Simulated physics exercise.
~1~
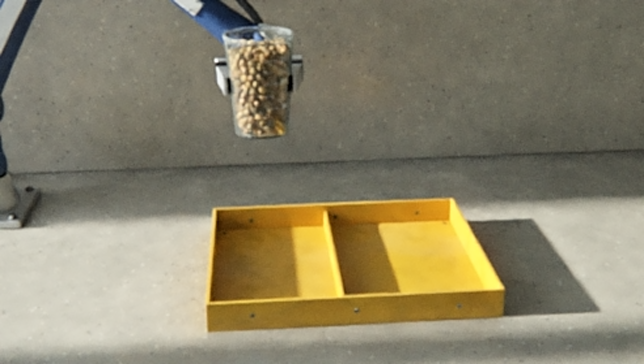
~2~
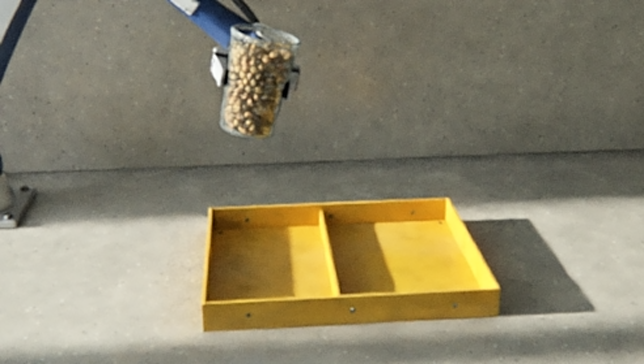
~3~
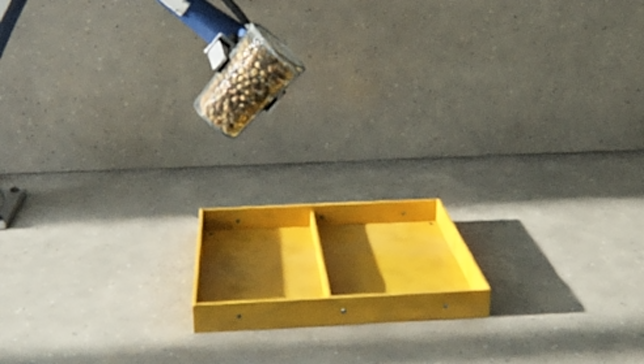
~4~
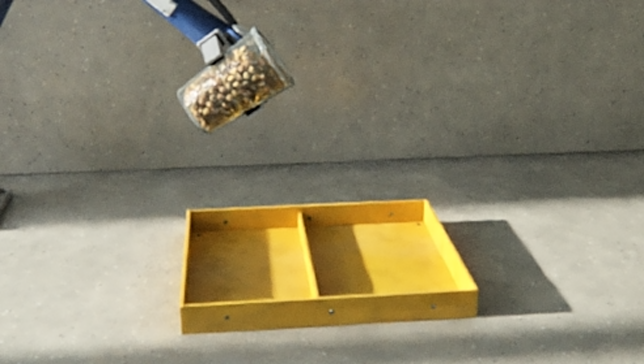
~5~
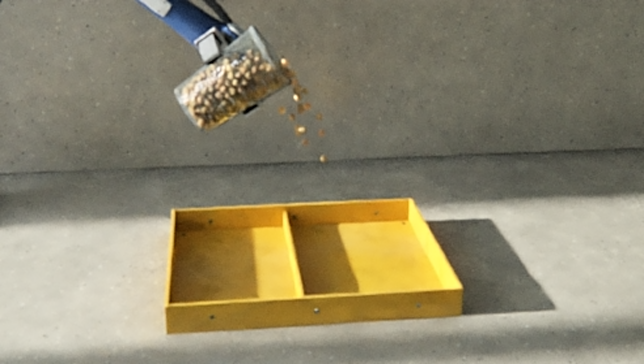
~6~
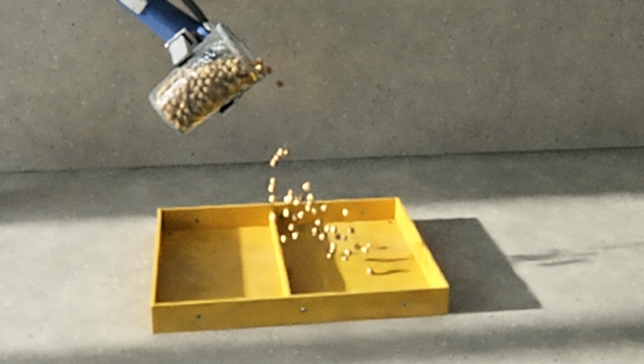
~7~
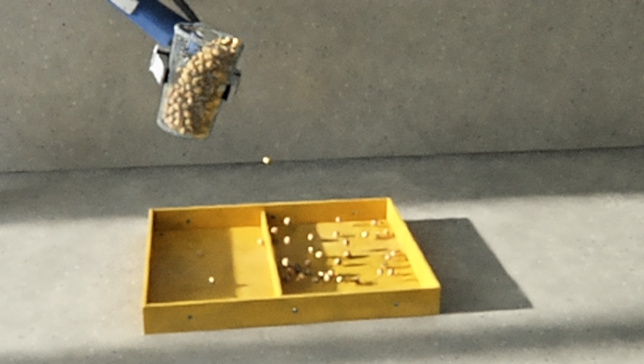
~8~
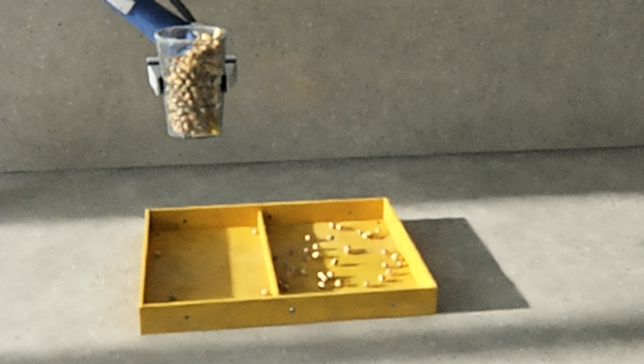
A blue robot arm holds a clear cup nearly full of dried chickpeas above a yellow tray split in two by a cross wall. The arm tips the cup over to the right, and the chickpeas slide toward its rim. A small stream spills out and falls, scattering mostly into the right part of the tray. The arm then turns the cup back up as the last stray pieces drop. At the end the cup is upright and still mostly full, with a thin scatter of chickpeas in the right part and only a few in the left.
